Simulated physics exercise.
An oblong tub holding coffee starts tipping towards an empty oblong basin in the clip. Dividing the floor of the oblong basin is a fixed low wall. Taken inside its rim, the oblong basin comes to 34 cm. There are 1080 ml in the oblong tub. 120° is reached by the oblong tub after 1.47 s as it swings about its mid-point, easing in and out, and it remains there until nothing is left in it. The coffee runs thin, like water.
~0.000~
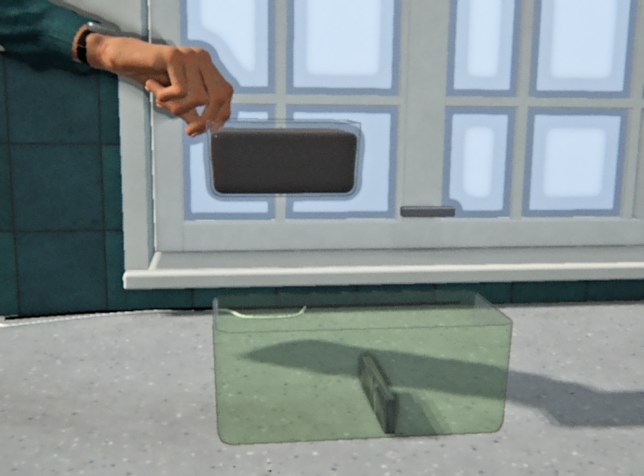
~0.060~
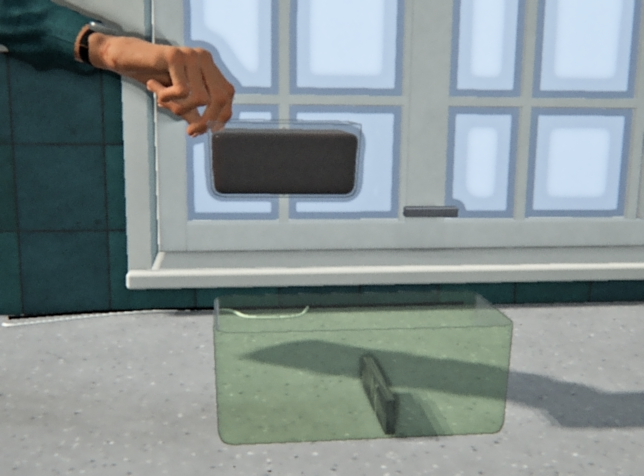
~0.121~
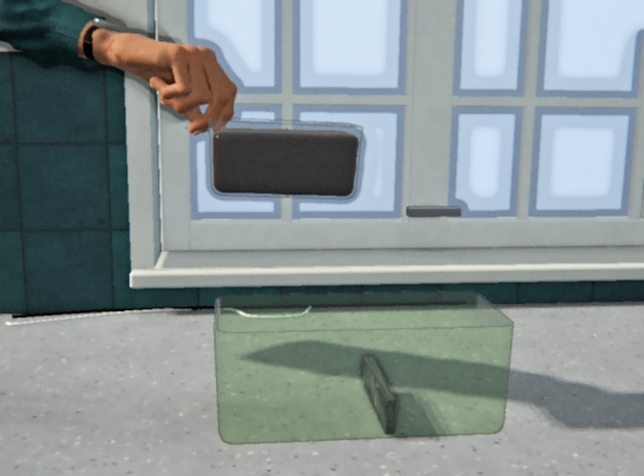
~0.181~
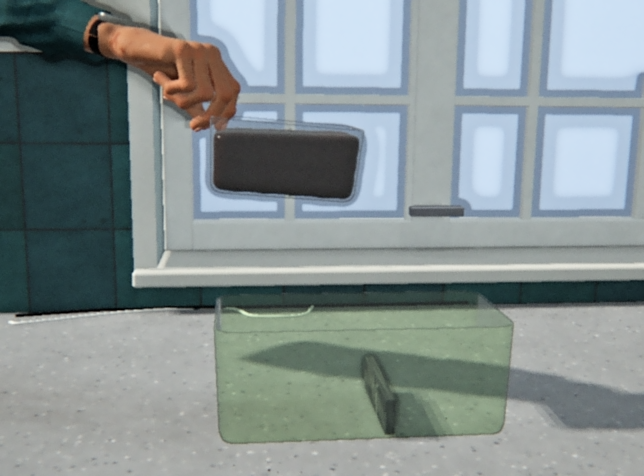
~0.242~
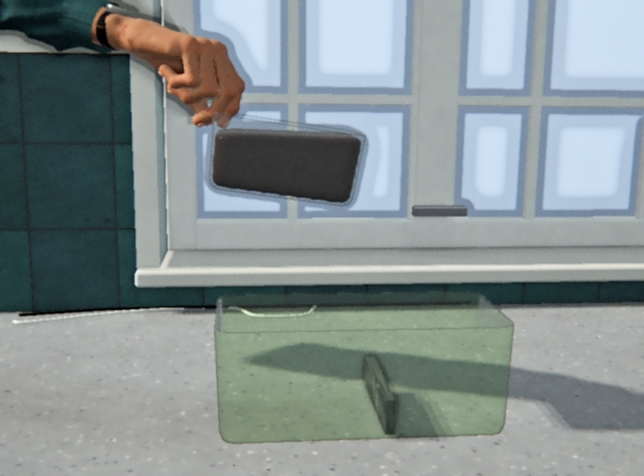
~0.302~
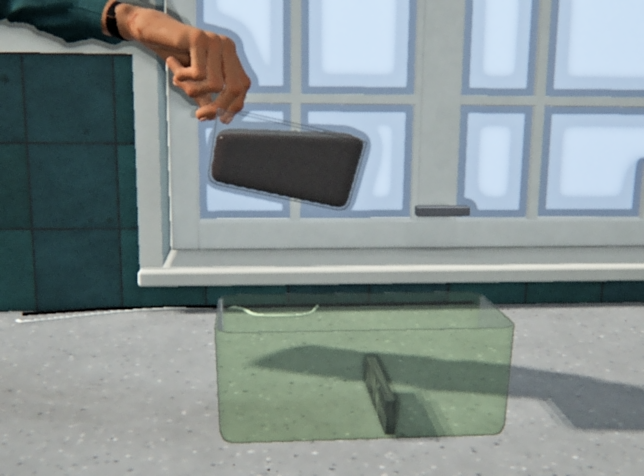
A dark oblong tub hanging level beneath a hand, then tilting slightly down to the right above a translucent green basin.
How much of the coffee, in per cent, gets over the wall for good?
64 %.
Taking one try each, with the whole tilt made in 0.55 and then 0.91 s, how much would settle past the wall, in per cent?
Result: 50 per cent, then 60 per cent.
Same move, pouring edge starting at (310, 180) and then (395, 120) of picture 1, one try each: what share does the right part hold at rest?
Roughly 45 per cent the first time and 65 per cent the second.
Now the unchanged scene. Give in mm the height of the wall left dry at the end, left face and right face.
About 32 mm on the left, about 6 mm on the right.
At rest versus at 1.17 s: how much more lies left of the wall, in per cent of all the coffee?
Around 14 in a hundred.
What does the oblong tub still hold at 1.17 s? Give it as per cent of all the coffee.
4 per cent or so.
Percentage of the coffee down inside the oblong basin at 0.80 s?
Near 22 in a hundred.
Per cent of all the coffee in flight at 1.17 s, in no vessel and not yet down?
About 6 percent.
By 0.80 s the tilt is 69° and 36 per cent is still to pour, 1 is left of the wall and 21 right of it.
By 1.17 s the tilt is 108° and 4 per cent is still to pour, 15 is left of the wall and 68 right of it.
By 1.55 s the tilt is 120° and 0 per cent is still to pour, 28 is left of the wall and 64 right of it.
By 1.97 s the tilt is 120° and 0 per cent is still to pour, 29 is left of the wall and 64 right of it.
At rest 29 per cent lies left of the wall, 64 right of it and 7 outside.
